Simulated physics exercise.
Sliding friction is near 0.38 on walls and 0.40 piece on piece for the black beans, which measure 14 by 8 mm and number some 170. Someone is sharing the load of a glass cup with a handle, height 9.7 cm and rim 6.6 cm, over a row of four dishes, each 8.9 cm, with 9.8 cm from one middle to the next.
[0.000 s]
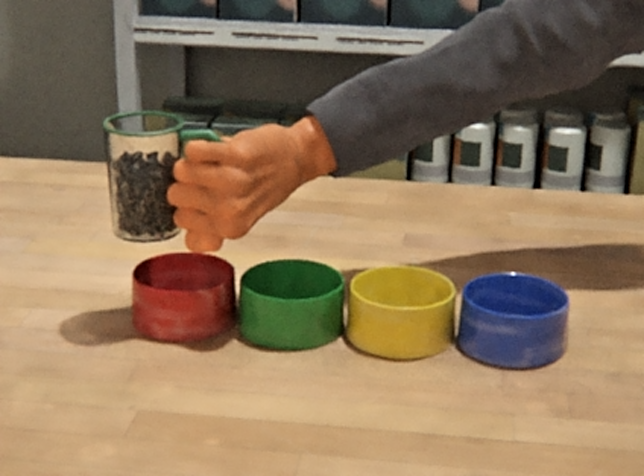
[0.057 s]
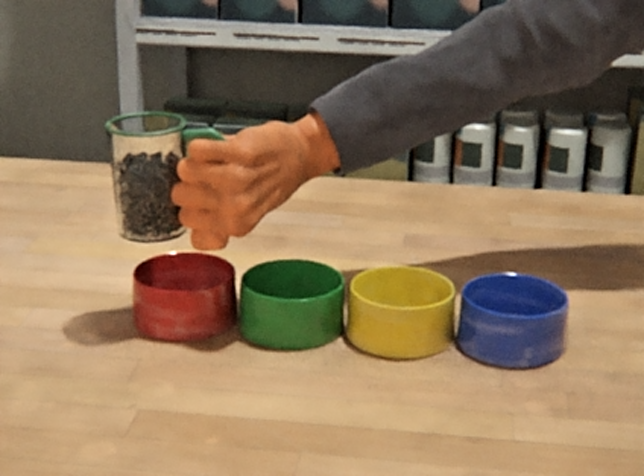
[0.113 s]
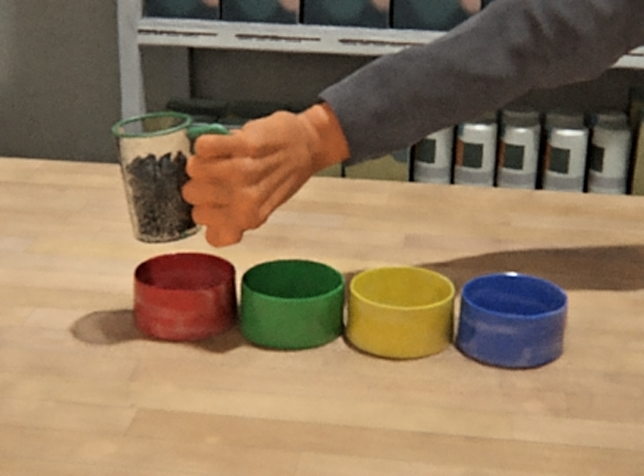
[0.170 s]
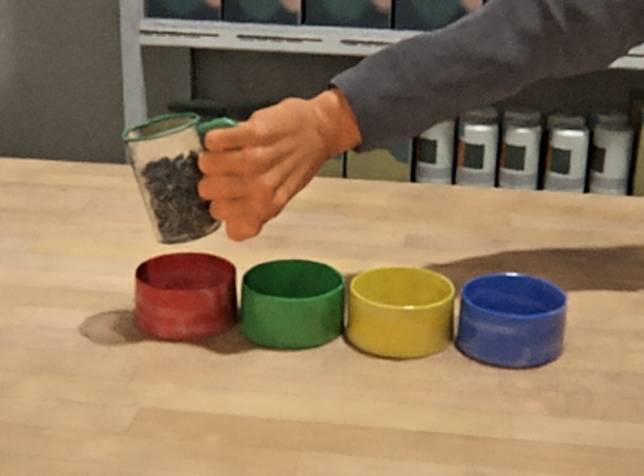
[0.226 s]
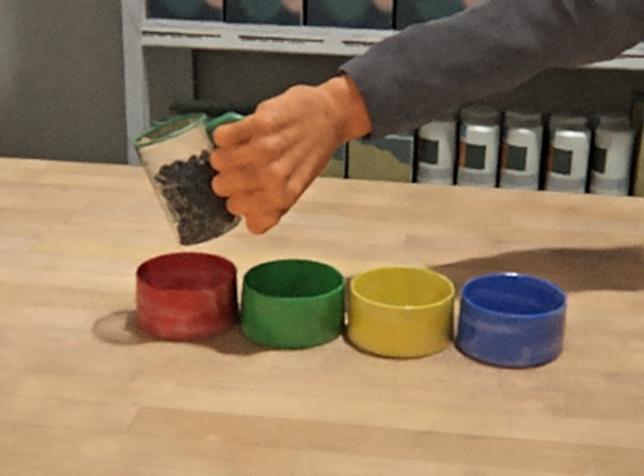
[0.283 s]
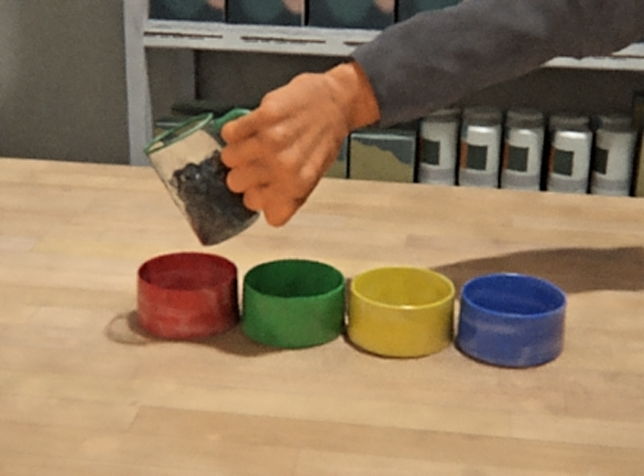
A hand moves a glass cup of dark pieces right while tilting it leftward above four colored dishes.
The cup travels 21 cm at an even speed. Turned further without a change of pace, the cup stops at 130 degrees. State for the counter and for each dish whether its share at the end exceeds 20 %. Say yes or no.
Red dish: No, blue dish: No, green dish: Yes, yellow dish: No, counter: No.
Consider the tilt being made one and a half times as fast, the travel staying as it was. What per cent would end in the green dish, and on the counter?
Shares - green: 100, counter: 0.
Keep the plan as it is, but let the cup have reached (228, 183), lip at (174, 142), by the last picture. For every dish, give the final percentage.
Kept per dish: Red = 0, blue = 0, green = 100, yellow = 0.
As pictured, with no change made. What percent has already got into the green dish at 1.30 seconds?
Share at that time: Approx. 95 per cent.
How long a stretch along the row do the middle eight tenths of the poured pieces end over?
That stretch comes to around 5 cm.
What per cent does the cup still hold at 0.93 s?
My estimate is about 95 per cent.
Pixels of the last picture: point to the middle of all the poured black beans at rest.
(298, 303).
After 0.67 s, tilt 77 degrees; cup holds 100 %.
After 0.93 s, tilt 110 degrees; cup holds 95 %, green 5 %.
After 1.30 s, tilt 130 degrees; cup holds 5 %, green 95 %.
At rest (1.7 s), red 0 %, blue 0 %, green 100 %, yellow 0 %, counter 0 %.
